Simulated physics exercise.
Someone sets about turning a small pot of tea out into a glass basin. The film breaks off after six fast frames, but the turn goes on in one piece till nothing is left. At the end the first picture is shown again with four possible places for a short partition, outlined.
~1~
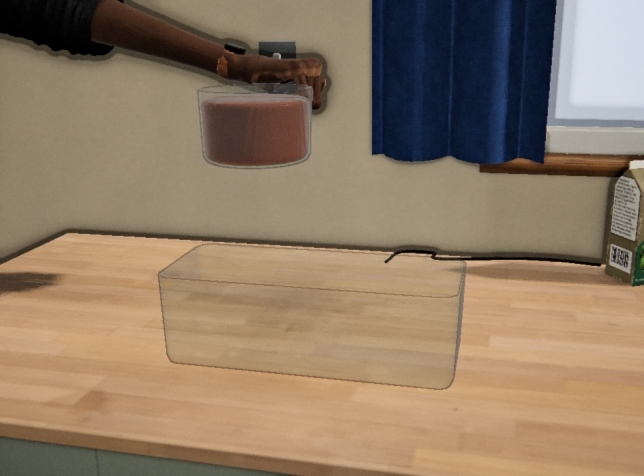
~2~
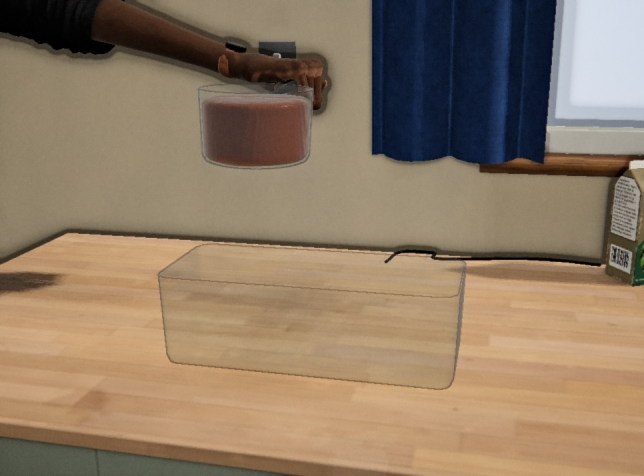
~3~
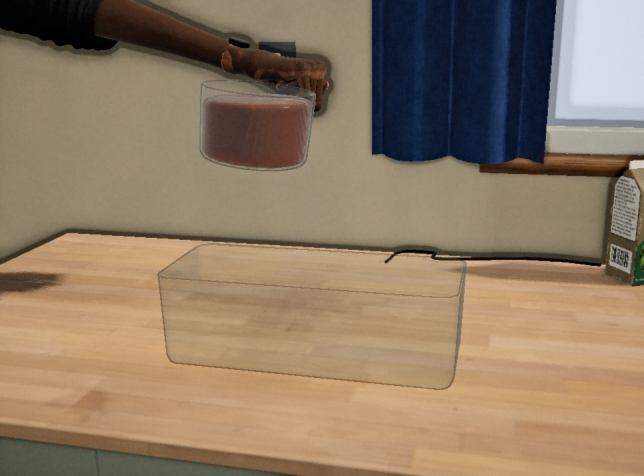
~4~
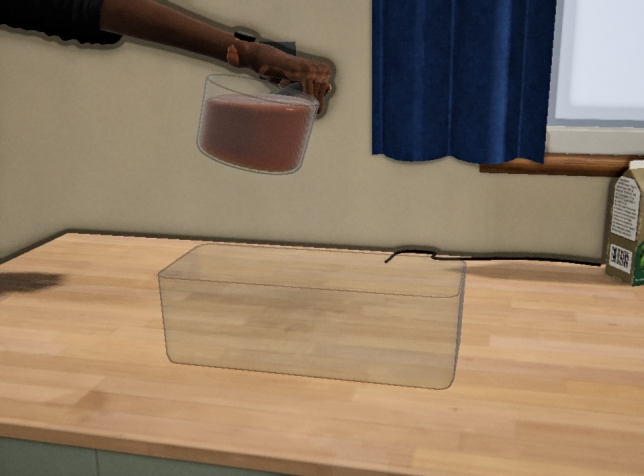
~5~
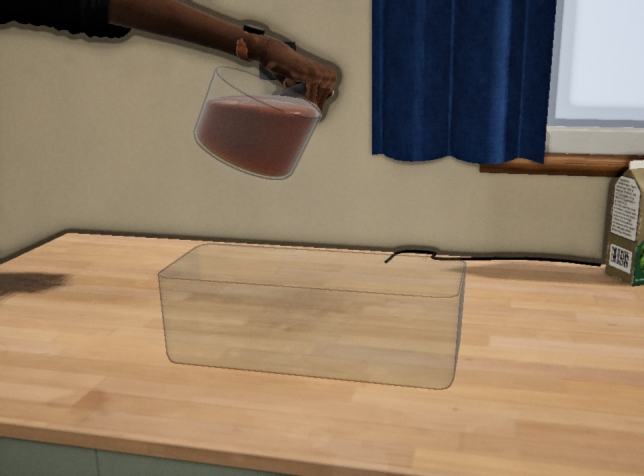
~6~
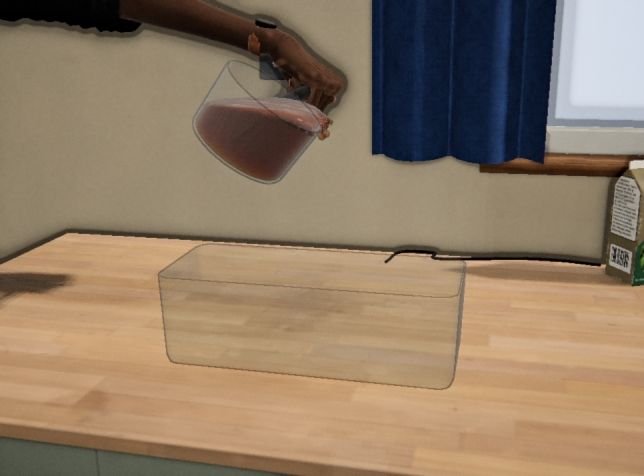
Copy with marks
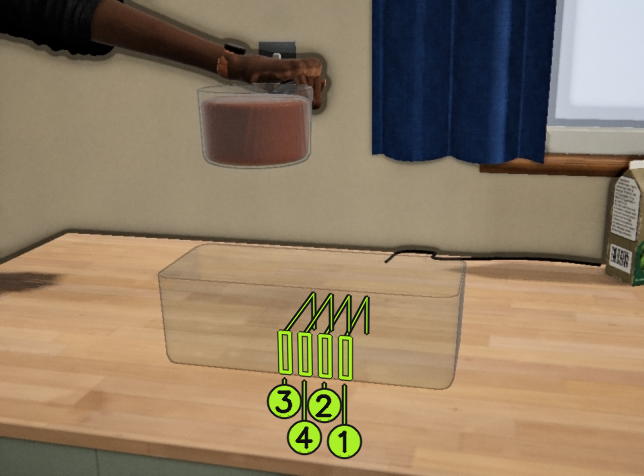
A dark-sleeved arm reaching in from the upper left tilts a clear pot of reddish-brown tea gradually to the right above a kitchen counter, seen from a fixed, slightly raised view. Below it, an empty glass basin rests on pale wood, with a blue curtain, window and carton to the right. The liquid shifts toward the lowered rim and just begins to cross it.
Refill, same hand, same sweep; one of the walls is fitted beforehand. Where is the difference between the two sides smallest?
The best position is 1.
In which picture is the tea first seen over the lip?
In picture 5.
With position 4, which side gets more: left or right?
More ends on the right.
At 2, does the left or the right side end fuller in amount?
The right side.
On the marked copy, 1 at (344, 385); 2 at (324, 383); 3 at (284, 379); 4 at (304, 381).
Choosing 1, about 49 % ends left of the wall and 49 % right of it; 3 % is lost outside.
Choosing 2, about 23 % ends left of the wall and 75 % right of it.
Choosing 3, about 8 % ends left of the wall and 90 % right of it; 3 % is lost outside.
Choosing 4, about 9 % ends left of the wall and 89 % right of it; 3 % is lost outside.
